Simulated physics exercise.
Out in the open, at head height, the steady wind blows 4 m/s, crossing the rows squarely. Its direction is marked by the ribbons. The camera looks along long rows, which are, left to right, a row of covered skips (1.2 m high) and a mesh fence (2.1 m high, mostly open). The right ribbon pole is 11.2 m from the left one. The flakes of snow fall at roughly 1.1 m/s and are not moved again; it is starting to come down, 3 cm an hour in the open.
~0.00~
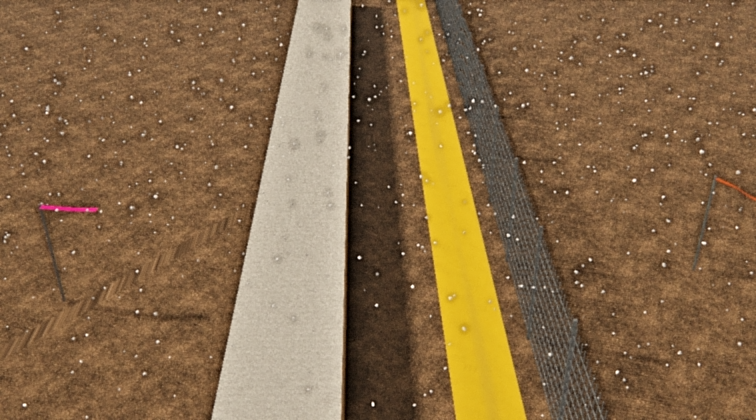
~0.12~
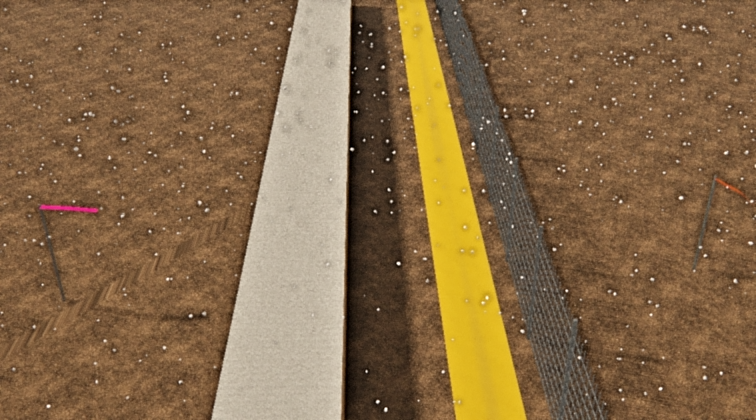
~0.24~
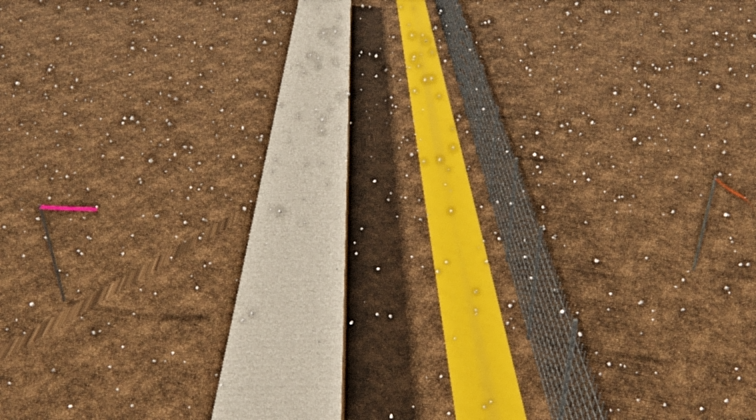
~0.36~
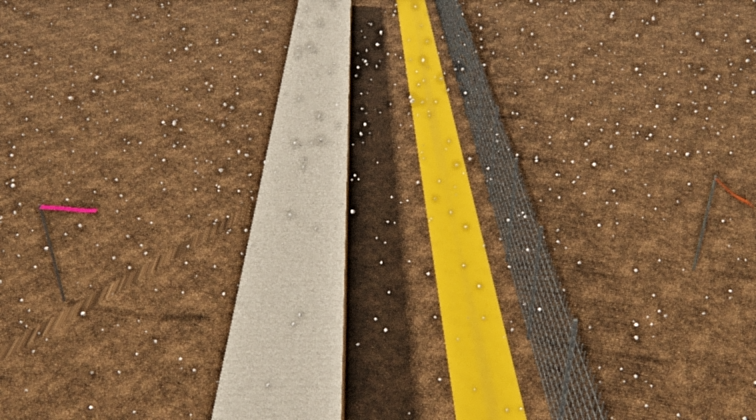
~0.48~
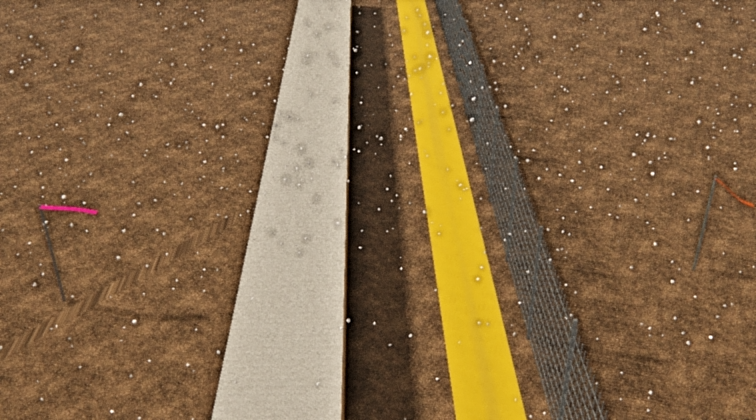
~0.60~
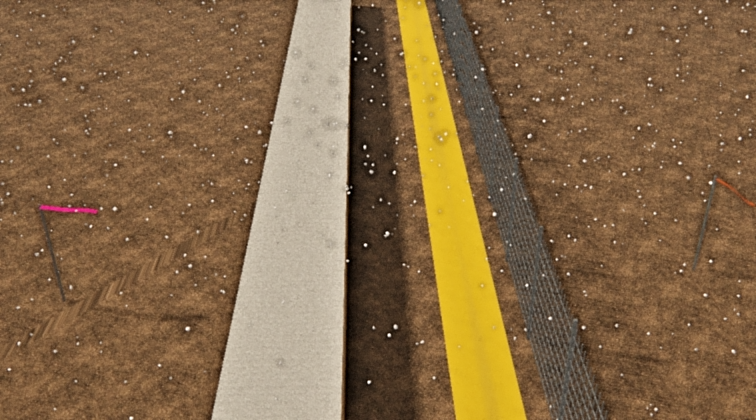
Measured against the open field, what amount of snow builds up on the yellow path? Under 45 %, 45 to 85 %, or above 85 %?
Between 45 and 85 %.
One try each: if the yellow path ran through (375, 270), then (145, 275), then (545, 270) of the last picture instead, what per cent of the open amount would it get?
Going place by place, it's about 80, 100 and 90 %.
After 10 minutes open ground has 5 mm and the yellow path 3 mm.
After 30 minutes open ground has 15 mm and the yellow path 10 mm.
After 60 minutes open ground has 30 mm and the yellow path 21 mm, so the yellow path has 70 % of the open amount; the left half of it has 67 %, the right half 73 %.
